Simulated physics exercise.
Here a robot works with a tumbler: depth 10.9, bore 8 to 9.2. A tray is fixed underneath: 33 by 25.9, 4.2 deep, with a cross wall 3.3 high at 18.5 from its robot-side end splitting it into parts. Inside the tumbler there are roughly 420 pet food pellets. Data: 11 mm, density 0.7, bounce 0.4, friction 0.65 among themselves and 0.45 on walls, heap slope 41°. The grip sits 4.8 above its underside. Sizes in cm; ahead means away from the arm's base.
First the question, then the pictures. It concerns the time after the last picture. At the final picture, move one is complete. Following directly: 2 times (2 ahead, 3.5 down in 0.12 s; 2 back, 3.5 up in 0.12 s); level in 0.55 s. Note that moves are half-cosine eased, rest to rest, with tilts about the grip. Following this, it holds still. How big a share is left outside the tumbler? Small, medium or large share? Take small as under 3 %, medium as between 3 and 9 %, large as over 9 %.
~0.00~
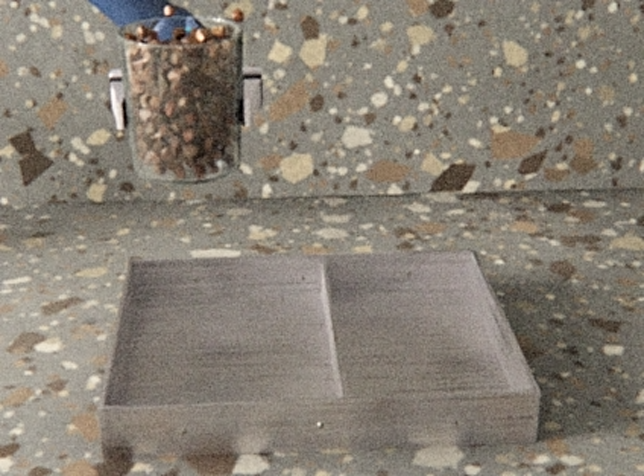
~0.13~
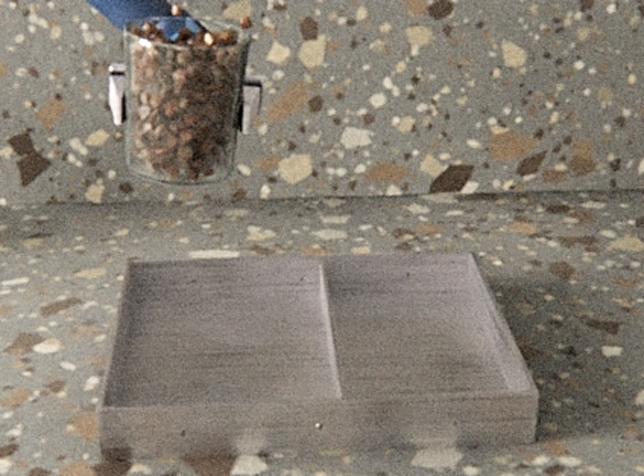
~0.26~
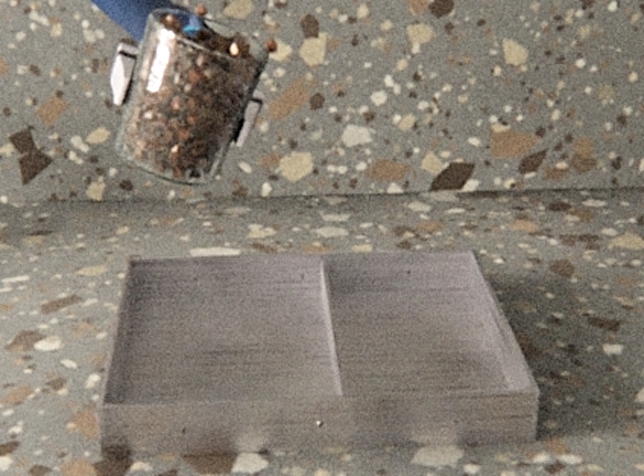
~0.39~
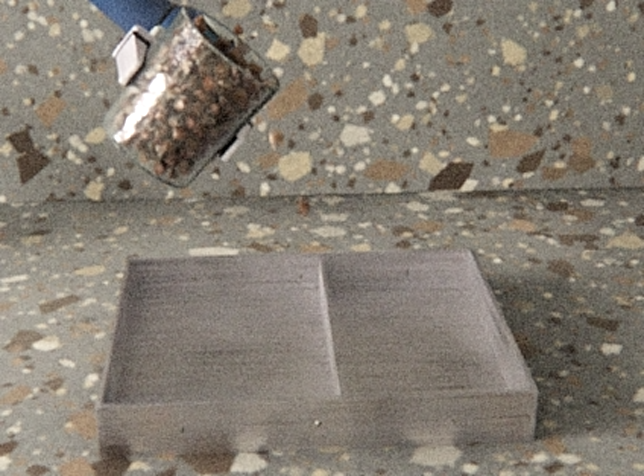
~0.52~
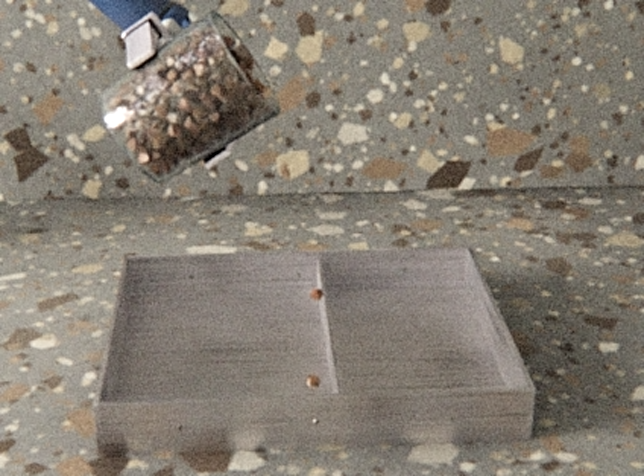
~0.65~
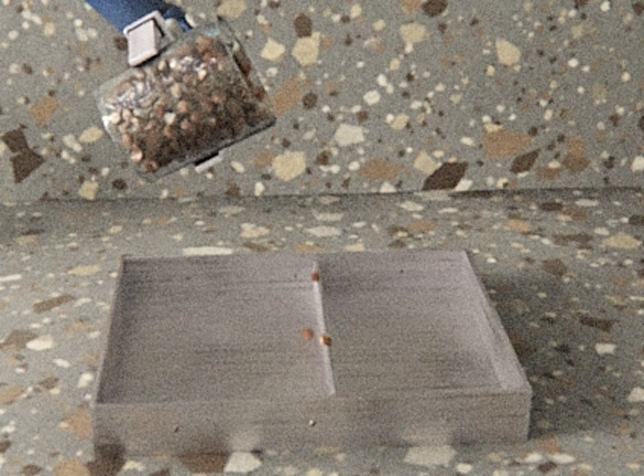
A medium share.
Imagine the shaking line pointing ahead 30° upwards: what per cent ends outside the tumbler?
Some 35 per cent.
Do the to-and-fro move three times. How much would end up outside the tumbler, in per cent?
Near 10 per cent.
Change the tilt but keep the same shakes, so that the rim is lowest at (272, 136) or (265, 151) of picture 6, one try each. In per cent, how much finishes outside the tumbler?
Near 10 and 20 in a hundred.
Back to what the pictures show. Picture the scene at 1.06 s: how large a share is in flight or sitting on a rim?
Logged share: Close to 1 per cent.
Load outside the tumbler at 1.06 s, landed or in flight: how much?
Roughly 5 percent is out.
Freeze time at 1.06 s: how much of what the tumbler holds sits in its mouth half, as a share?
Something near 50 per cent is there.
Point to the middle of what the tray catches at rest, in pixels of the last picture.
Roughly at pixel (353, 357).
After 1.06 s, tilted 62° forward, highest piece 26 above the table; 404 in the tumbler, 10 in the far-side part, 3 in the robot-side part, 5 in flight or on a rim.
After 1.47 s, tilted 19° forward, highest piece 29 above the table; 399 in the tumbler, 15 in the far-side part, 8 in the robot-side part.
After 1.88 s, level, highest piece 30 above the table; 399 in the tumbler, 15 in the far-side part, 8 in the robot-side part.
After 2.93 s, level, highest piece 30 above the table; 399 in the tumbler, 15 in the far-side part, 8 in the robot-side part.
At rest, 399 in the tumbler, 15 in the far-side part, 8 in the robot-side part. That is 5 % outside the tumbler.
